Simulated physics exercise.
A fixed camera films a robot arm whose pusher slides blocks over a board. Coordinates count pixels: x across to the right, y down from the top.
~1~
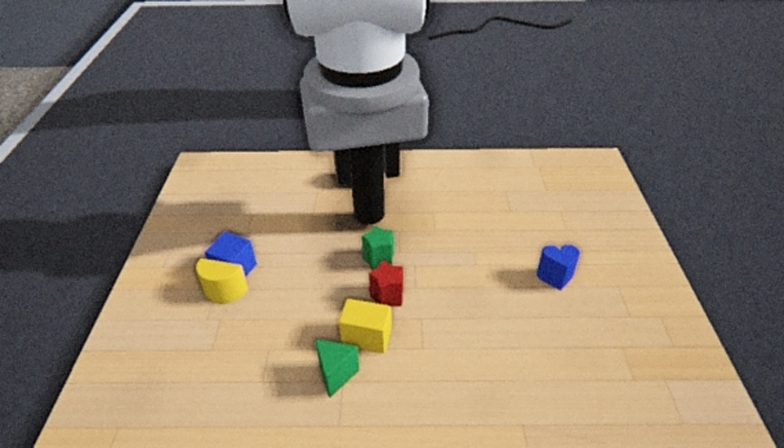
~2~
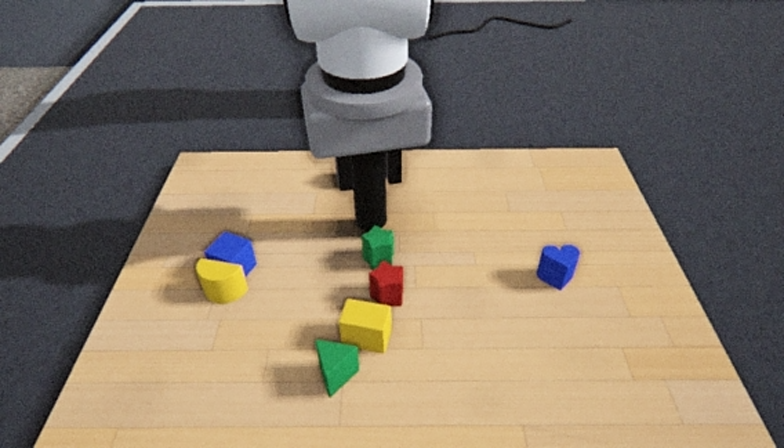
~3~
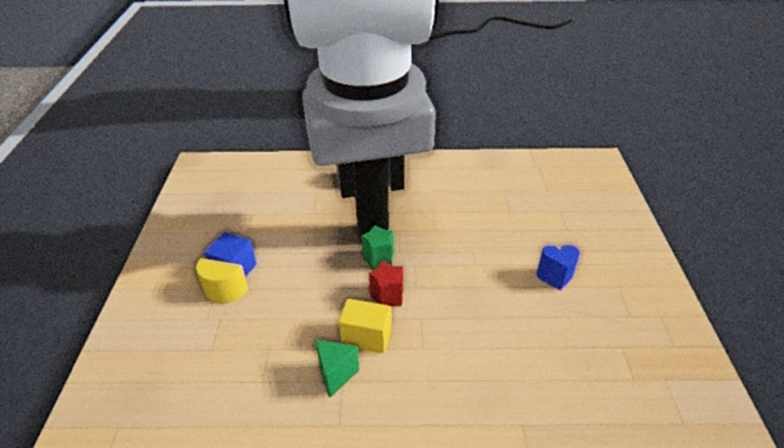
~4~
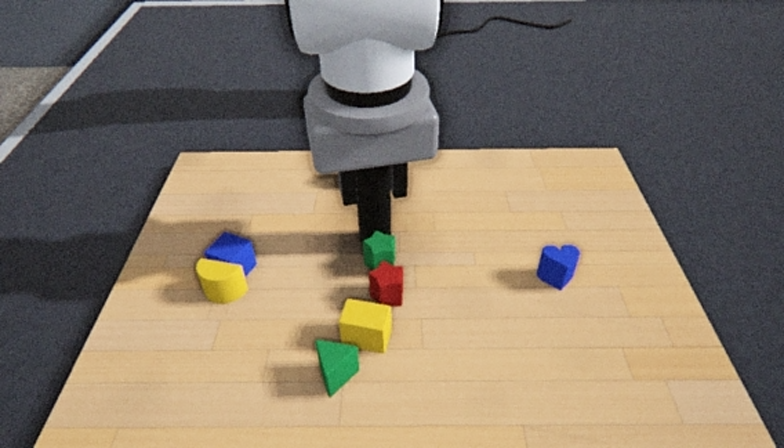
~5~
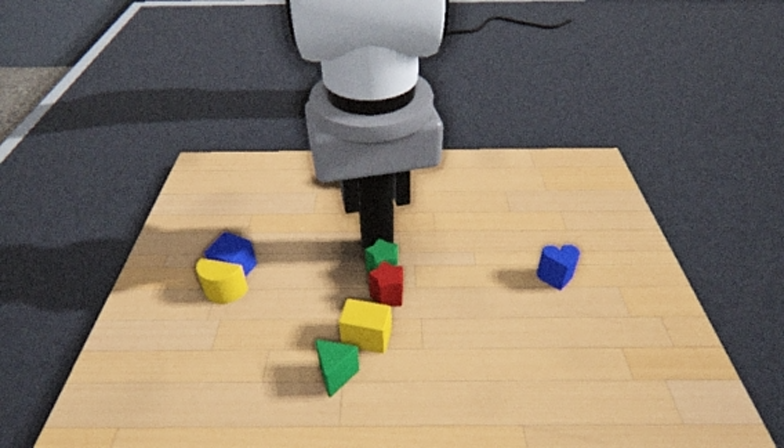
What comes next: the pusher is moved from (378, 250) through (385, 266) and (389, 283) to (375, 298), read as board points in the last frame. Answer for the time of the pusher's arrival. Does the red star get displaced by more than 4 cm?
Yes.
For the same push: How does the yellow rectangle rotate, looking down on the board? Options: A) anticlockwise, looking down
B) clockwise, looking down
The answer is B.
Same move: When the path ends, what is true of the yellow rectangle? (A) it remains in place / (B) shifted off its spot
The correct letter is B.
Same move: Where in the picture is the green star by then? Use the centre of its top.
My estimate: (389, 300).
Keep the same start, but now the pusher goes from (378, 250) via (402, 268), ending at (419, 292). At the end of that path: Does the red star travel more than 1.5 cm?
I'd say yes.
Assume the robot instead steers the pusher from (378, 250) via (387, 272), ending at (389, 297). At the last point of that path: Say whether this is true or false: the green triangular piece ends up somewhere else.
It is false.
What follows on the original path. Halfway along, pusher (388, 267); yellow rectangle (365, 318), turned 20° clockwise; green star (385, 277), turned 30° clockwise; red star (393, 301), turned 25° anticlockwise.
At the end, pusher (375, 291); yellow rectangle (362, 324), turned 40° clockwise; green star (389, 300), turned 30° anticlockwise; red star (403, 323).
